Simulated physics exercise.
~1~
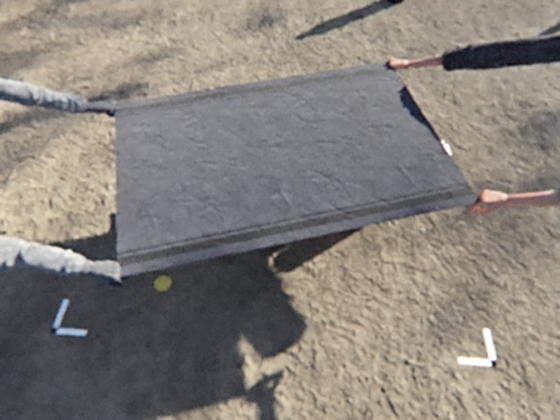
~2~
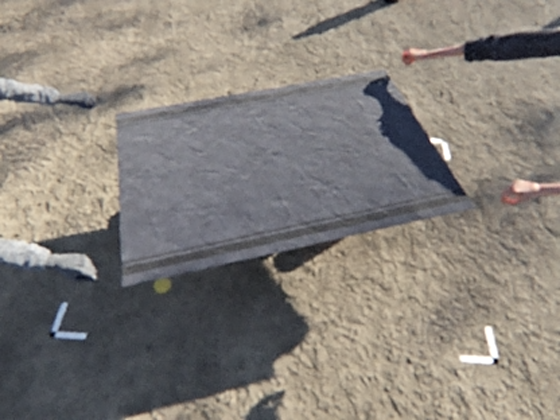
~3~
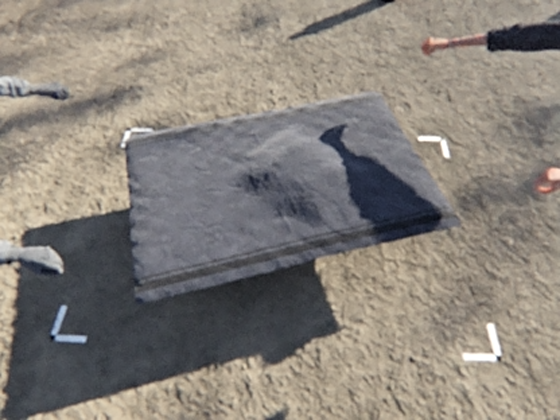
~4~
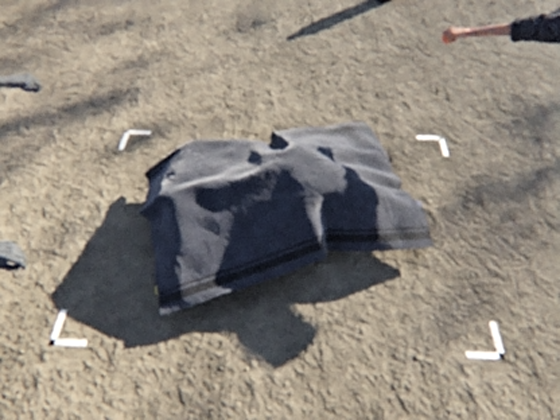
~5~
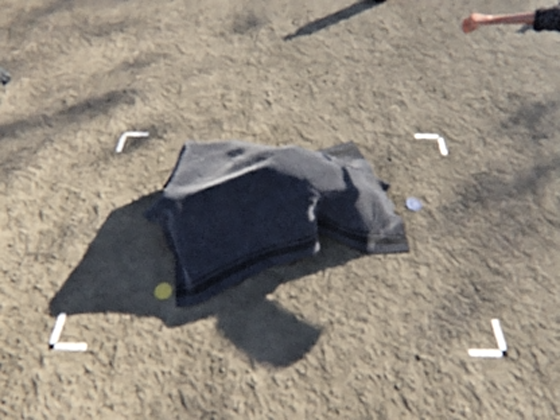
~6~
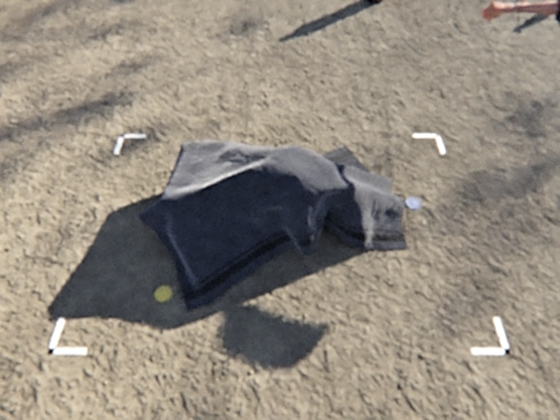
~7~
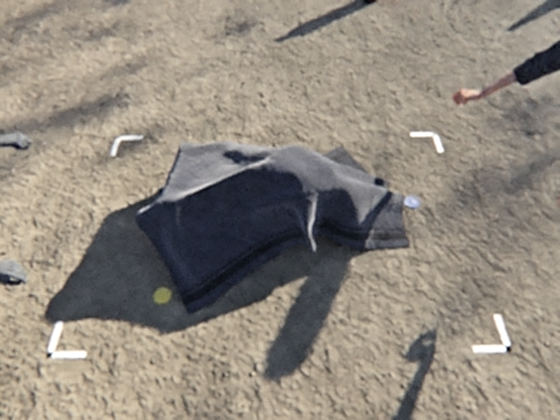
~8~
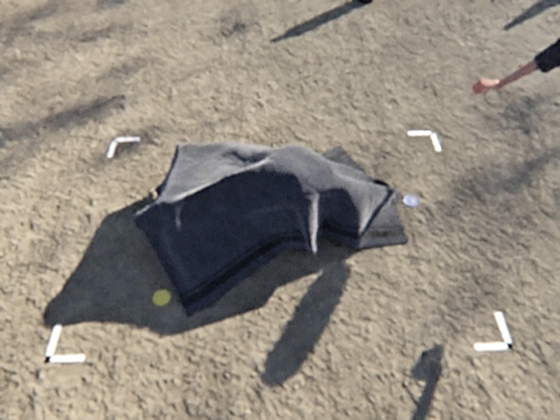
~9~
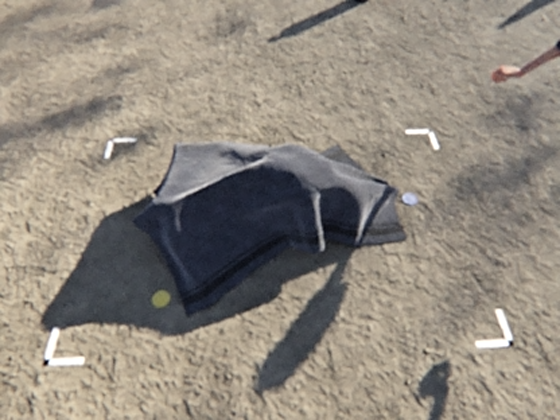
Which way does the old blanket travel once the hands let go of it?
The old blanket moves down, dropping onto the ground between the white corner marks.
